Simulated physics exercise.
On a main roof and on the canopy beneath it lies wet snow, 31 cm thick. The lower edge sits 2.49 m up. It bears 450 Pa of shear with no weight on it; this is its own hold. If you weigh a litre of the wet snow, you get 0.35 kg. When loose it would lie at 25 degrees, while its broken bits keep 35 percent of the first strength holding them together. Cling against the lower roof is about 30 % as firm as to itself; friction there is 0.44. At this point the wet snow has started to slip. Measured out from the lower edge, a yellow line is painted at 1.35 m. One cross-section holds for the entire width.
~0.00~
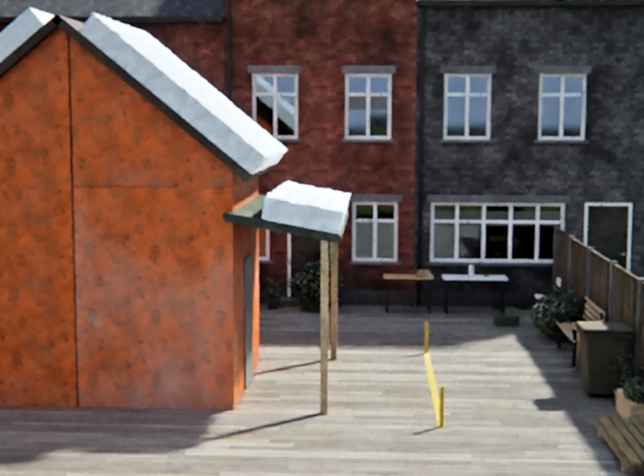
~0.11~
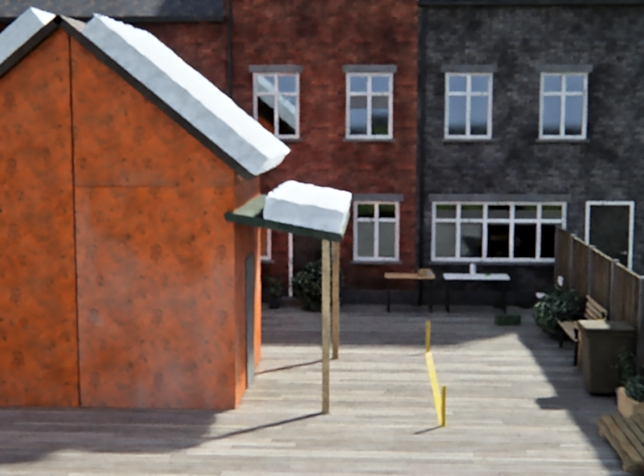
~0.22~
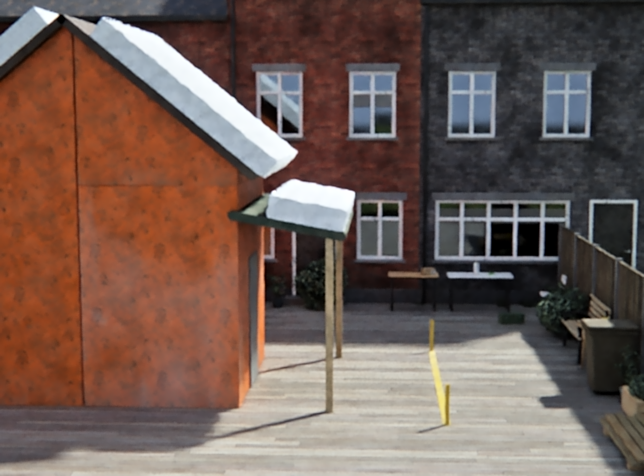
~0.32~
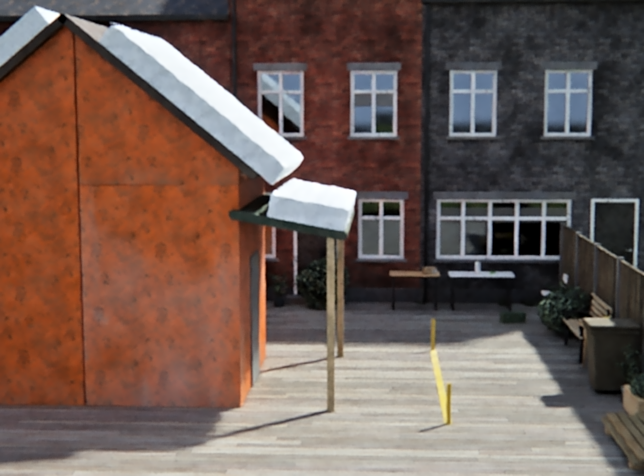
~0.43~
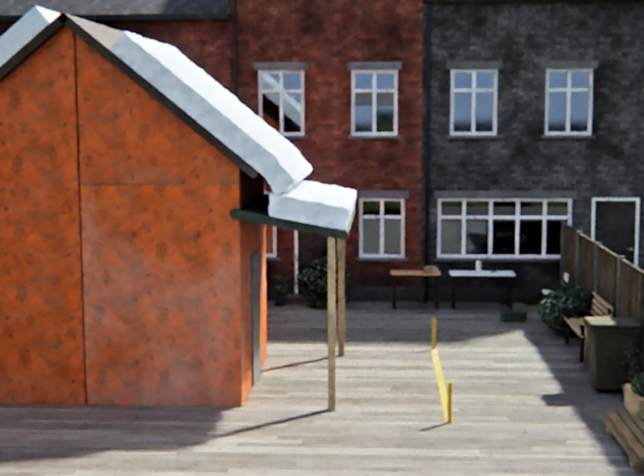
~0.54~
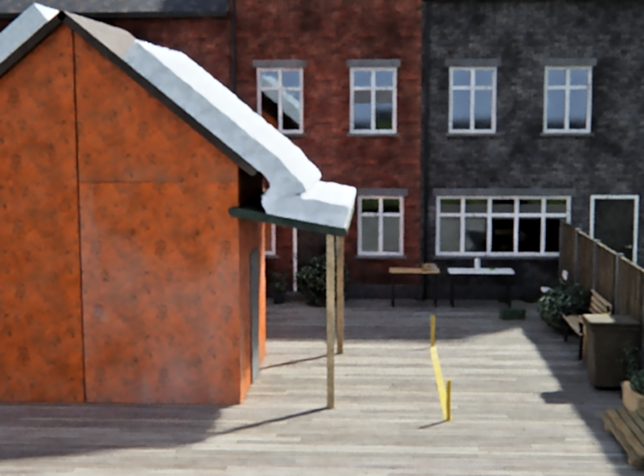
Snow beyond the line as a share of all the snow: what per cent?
The share beyond the line comes to about 53 %.
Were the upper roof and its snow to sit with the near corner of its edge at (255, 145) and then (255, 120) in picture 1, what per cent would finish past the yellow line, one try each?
Try 1: Near 60 %; try 2: Near 60 %.
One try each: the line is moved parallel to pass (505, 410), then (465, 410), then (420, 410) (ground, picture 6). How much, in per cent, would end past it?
About 35 %, 45 %, 60 %.
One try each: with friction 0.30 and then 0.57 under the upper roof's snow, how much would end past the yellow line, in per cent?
Roughly 45 per cent first, roughly 20 per cent second.
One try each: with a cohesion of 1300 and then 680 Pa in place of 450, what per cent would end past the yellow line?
Respectively 25 % and 45 %.
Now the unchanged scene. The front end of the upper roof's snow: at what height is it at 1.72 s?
0.0 m, more or less.
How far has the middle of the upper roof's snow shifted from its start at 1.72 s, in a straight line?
Roughly 4.2 m.
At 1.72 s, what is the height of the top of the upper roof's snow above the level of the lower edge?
It sits some 0.5 m above the lower edge at that time.
After 1.08 s, none is below the lower edge and 0 % is past the line.
After 1.72 s, 59 % is below the lower edge and 26 % is past the line.
After 2.36 s, 78 % is below the lower edge and 52 % is past the line.
After 3.00 s, 78 % is below the lower edge and 53 % is past the line.
After 3.20 s, 78 % is below the lower edge and 53 % is past the line.
